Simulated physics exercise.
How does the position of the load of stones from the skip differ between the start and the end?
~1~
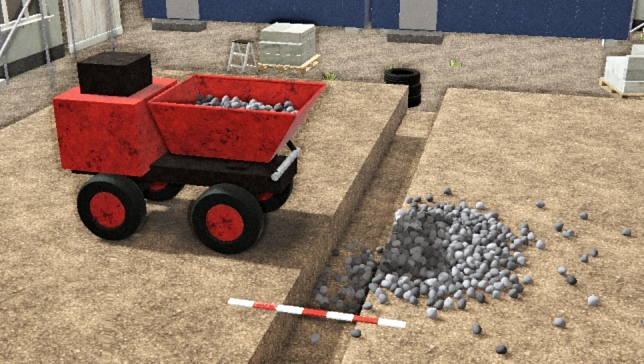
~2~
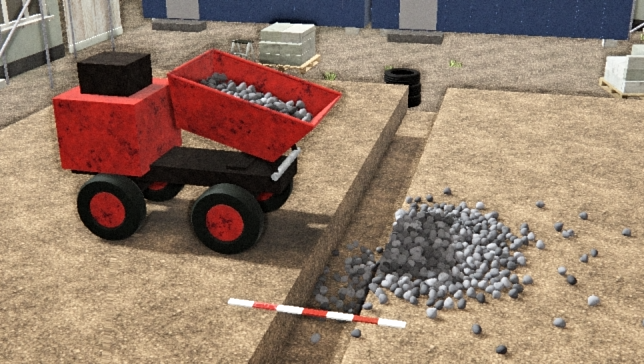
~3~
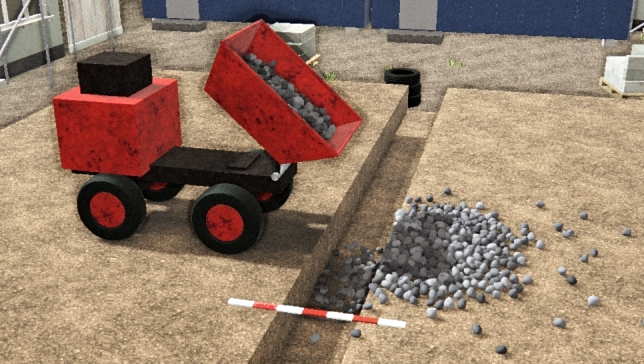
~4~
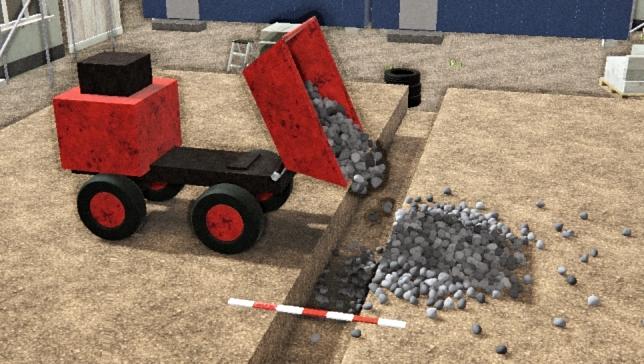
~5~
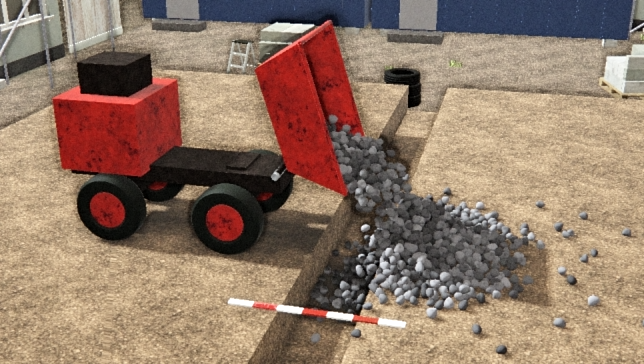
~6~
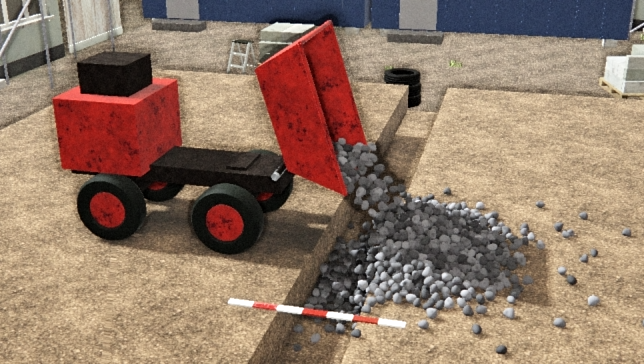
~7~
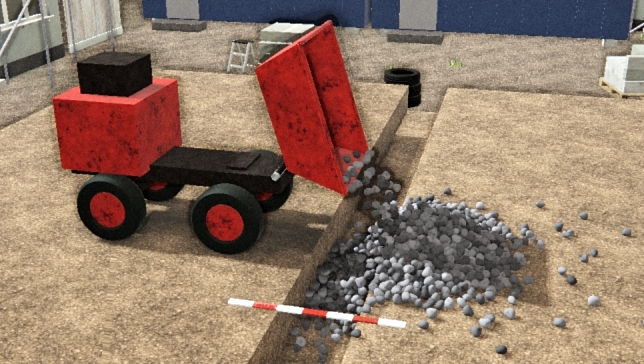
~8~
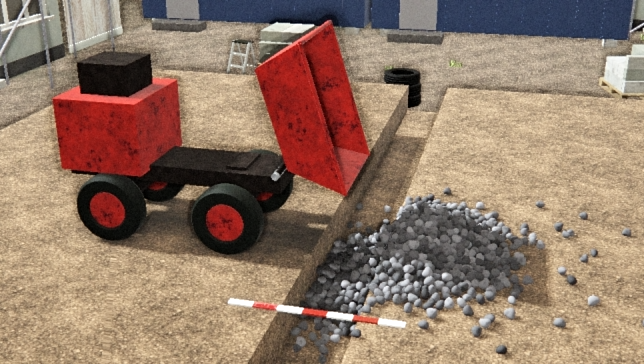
At the start the load sits up in the dumper's red skip, and by the end it lies lower and further right, spread in the trench and over the heap beyond it.
